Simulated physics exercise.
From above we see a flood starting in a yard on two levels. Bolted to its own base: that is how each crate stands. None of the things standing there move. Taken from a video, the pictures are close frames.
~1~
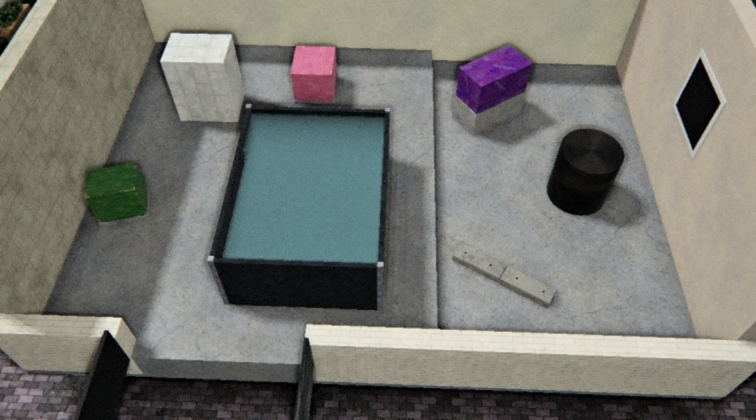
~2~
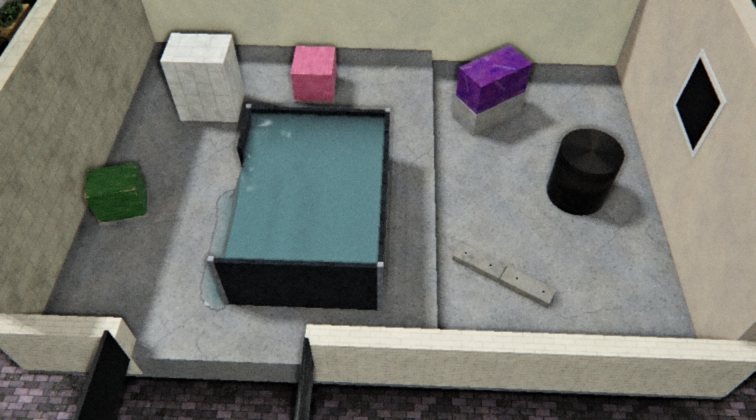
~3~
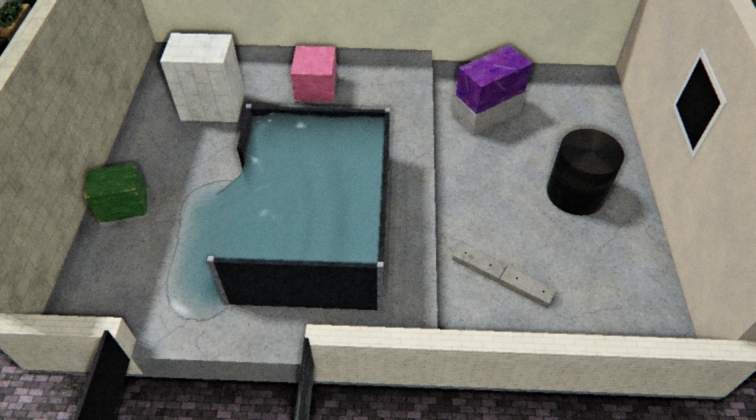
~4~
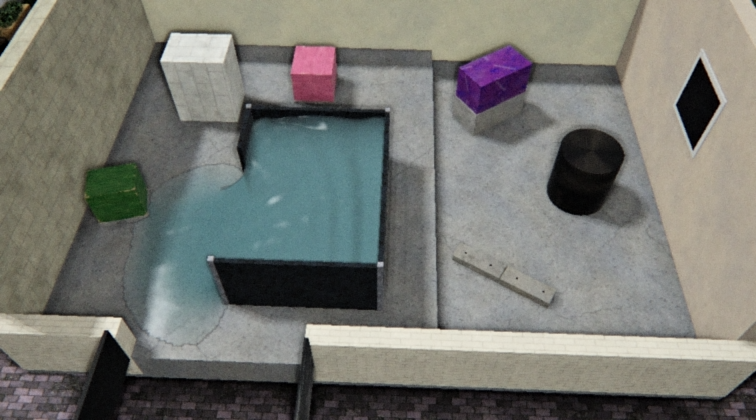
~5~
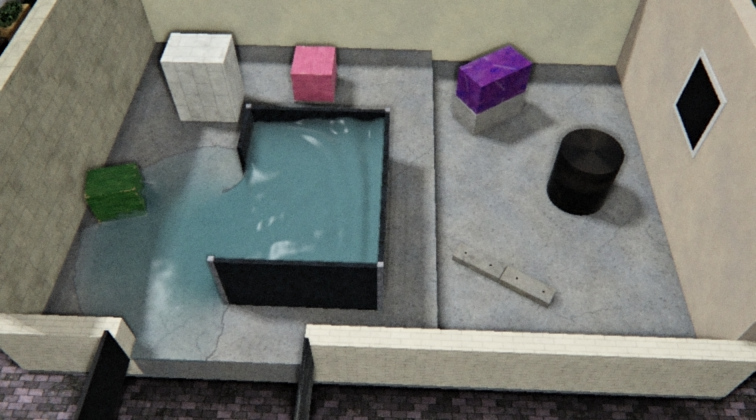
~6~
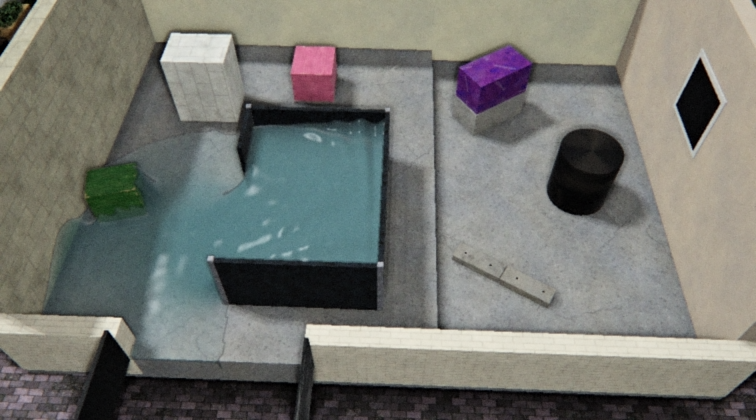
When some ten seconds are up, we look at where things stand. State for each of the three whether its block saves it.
The purple crate is saved. The green crate is not saved and gets wet. The pink crate is not saved and gets wet.
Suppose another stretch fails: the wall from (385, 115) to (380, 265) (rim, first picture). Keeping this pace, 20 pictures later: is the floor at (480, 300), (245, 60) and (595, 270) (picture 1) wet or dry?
So it's liquid at the first, nothing at the second and liquid at the third.
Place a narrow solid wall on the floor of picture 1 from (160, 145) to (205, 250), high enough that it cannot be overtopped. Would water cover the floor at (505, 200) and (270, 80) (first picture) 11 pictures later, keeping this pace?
In turn: Not flooded, awash.
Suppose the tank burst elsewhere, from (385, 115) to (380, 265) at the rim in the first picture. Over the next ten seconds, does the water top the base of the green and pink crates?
My reading: Green crate stays untouched, pink crate gets drenched.
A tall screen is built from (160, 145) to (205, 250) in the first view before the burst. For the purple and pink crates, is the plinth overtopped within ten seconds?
As I see it, purple crate is untouched, while pink crate is reached.
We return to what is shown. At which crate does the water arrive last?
Crate: The one in purple.
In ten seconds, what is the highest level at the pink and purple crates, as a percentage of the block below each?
About 560 percent and about 30 percent.
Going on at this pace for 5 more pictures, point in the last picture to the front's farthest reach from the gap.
Near (142, 78).
A moment on, water covers 20 % of the floor; the purple crate not reached, the green crate water round its plinth, the pink crate not reached.
Next, water covers 25 % of the floor; the purple crate not reached, the green crate water round its plinth, the pink crate not reached.
Then, water covers 45 % of the floor; the purple crate not reached, the green crate water round its plinth, the pink crate water round its plinth.
Later, water covers 75 % of the floor; the purple crate water round its plinth, the green crate water round its plinth, the pink crate water round its plinth.
In the end, water covers 90 % of the floor; the purple crate stayed above the water, the green crate was topped, the pink crate was topped.
